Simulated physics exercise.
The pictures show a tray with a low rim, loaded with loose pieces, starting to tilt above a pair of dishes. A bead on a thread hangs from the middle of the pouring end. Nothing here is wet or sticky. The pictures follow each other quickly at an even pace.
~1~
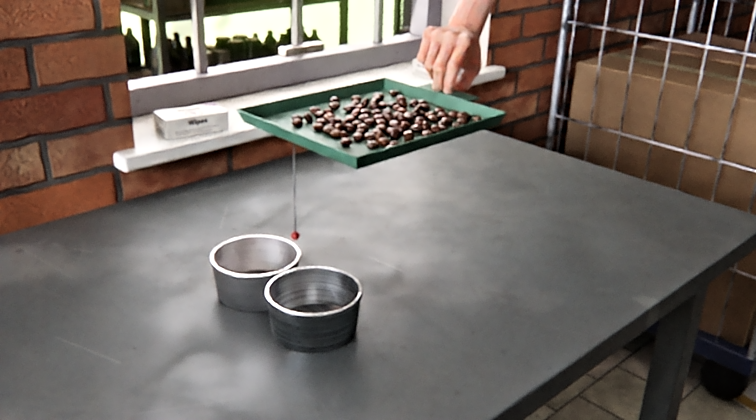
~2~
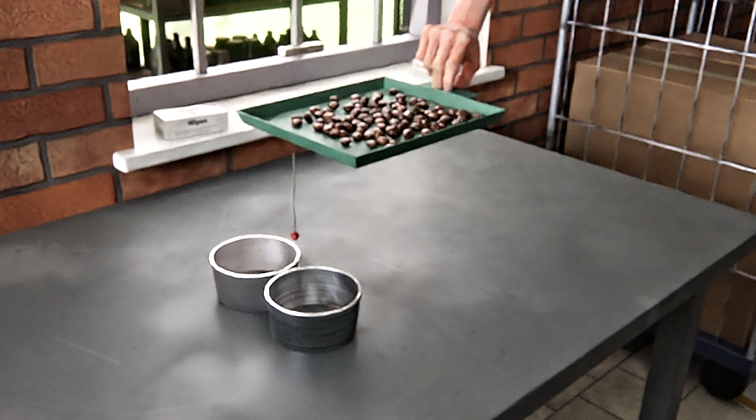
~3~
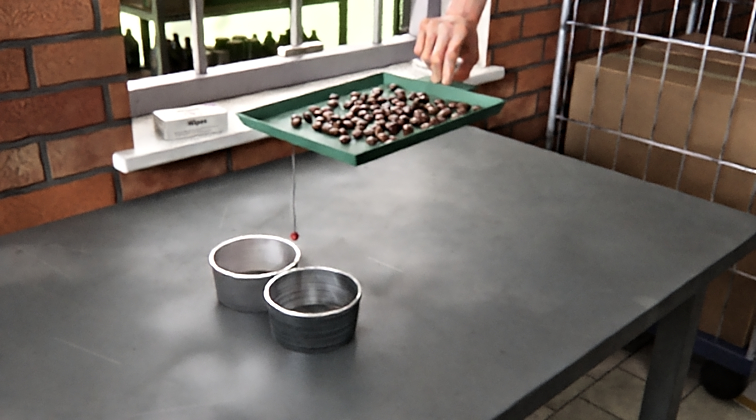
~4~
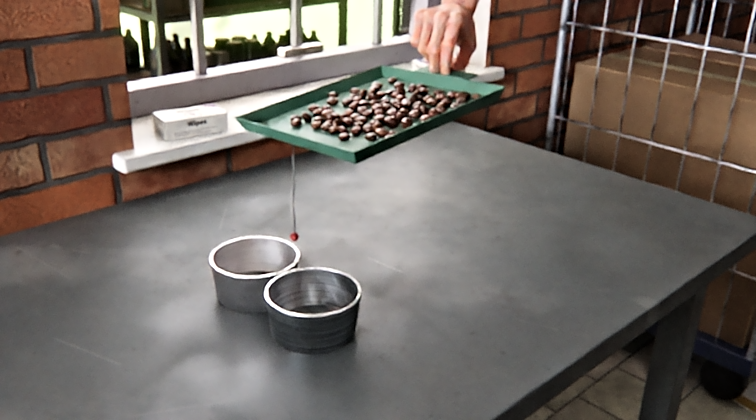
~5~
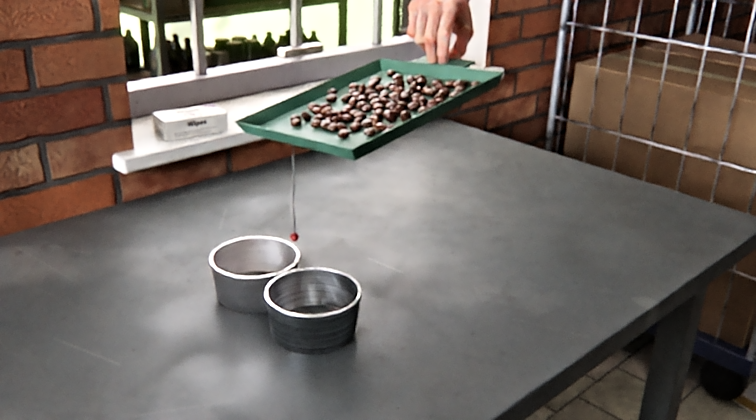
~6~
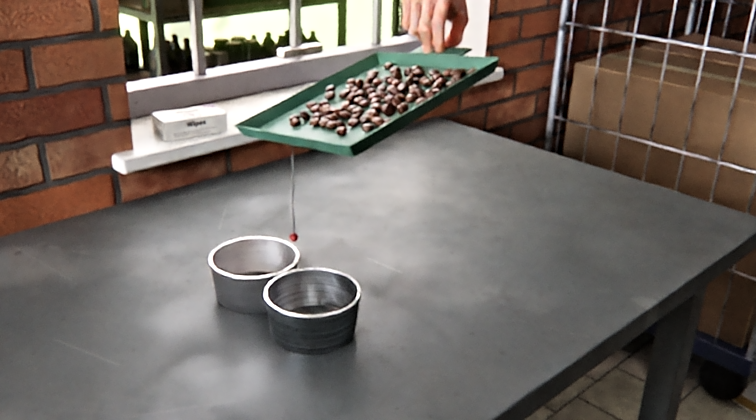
Green tray of glossy brown pieces being gradually tilted by a hand above two round dishes on a grey table.
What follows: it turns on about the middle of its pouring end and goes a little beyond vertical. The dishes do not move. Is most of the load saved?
They take less than half between them.
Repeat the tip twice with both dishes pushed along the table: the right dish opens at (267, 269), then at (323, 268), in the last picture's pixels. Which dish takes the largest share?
One: The left one. Two: The dish on the left.
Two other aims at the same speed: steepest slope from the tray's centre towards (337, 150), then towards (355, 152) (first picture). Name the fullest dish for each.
One: The right dish. Two: Right.
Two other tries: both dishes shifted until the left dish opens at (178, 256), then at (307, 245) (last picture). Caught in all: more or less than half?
First less than half, then under half.
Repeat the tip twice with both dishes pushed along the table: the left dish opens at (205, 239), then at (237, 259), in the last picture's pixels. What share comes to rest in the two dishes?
About 30 and 10 per cent.
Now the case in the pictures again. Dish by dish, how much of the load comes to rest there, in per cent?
About: Left dish 10, right dish 0 per cent.
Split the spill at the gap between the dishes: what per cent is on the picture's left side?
Roughly 90 in a hundred.
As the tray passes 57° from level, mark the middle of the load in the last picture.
Roughly at (270, 128).
Soon after the last picture, tray tipped steeply; most on the tray; a small part in the air.
A little later, tray tipped right over; a stray few on the tray; a small part in the left dish; most outside both; a small part in the air.
Later still, tray tipped past a quarter turn; a small part in the left dish; most outside both.
At rest, tray tipped past a quarter turn; none in the right dish; a small part in the left dish; most outside both.
